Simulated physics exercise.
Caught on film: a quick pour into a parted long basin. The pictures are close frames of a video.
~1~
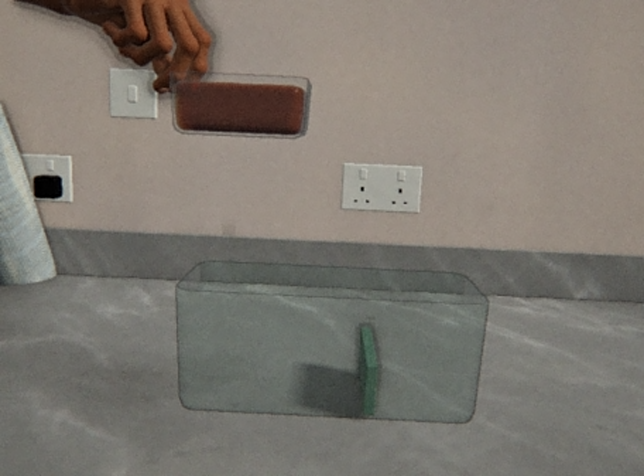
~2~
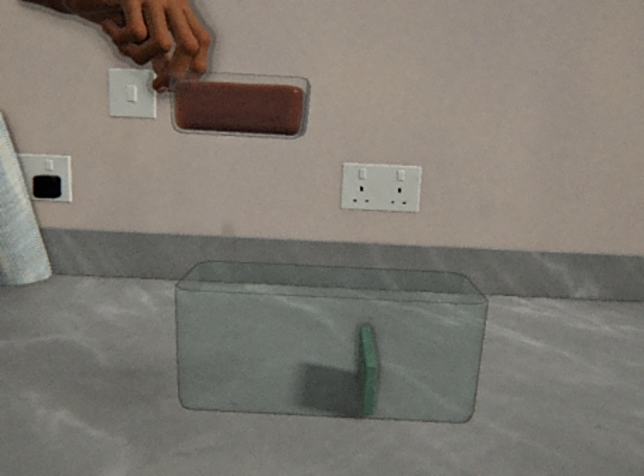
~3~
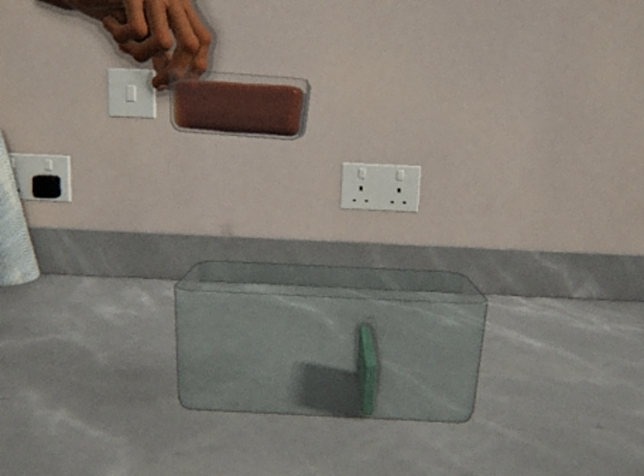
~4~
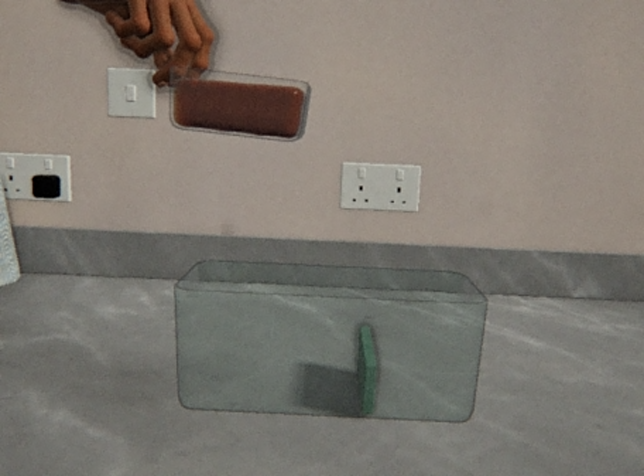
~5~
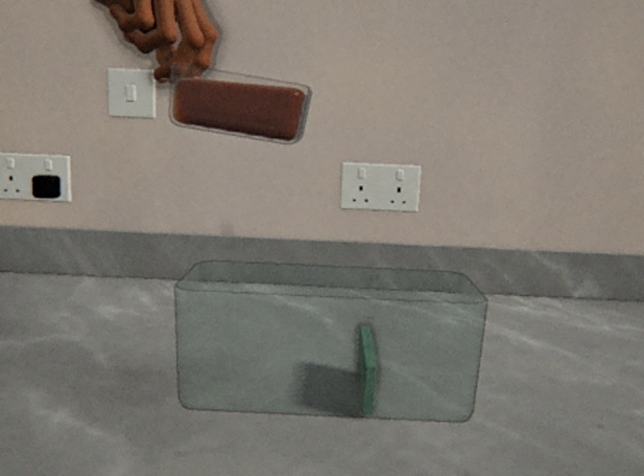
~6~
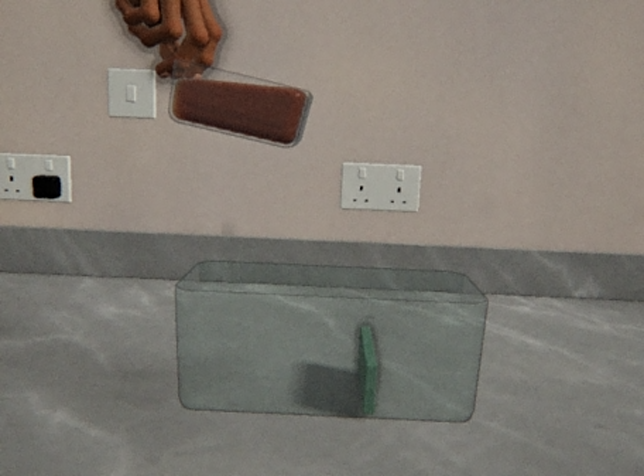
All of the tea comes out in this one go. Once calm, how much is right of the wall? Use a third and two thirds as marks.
It comes to from a third to two thirds.
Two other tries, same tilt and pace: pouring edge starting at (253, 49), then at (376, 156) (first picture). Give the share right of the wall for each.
Roughly 0 per cent, and 80 per cent.
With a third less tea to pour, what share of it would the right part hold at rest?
Close to 20 per cent.
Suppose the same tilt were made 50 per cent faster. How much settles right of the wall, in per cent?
Close to 40 per cent.
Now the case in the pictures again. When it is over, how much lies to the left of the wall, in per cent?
Close to 40 per cent.
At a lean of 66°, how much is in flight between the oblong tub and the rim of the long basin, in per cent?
Some 50 per cent.
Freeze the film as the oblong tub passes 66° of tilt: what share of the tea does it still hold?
Roughly 40 in a hundred.
A moment on, the oblong tub is tipped part way and 39 per cent is still to pour, 5 is left of the wall and 7 right of it.
Next, the oblong tub is tipped on its side and 7 per cent is still to pour, 25 is left of the wall and 53 right of it.
Then the oblong tub is tipped right over and 0 per cent is still to pour, 38 is left of the wall and 52 right of it.
Later the oblong tub is tipped right over and 0 per cent is still to pour, 40 is left of the wall and 52 right of it.
Finally, 40 per cent lies left of the wall, 52 right of it and 8 outside.
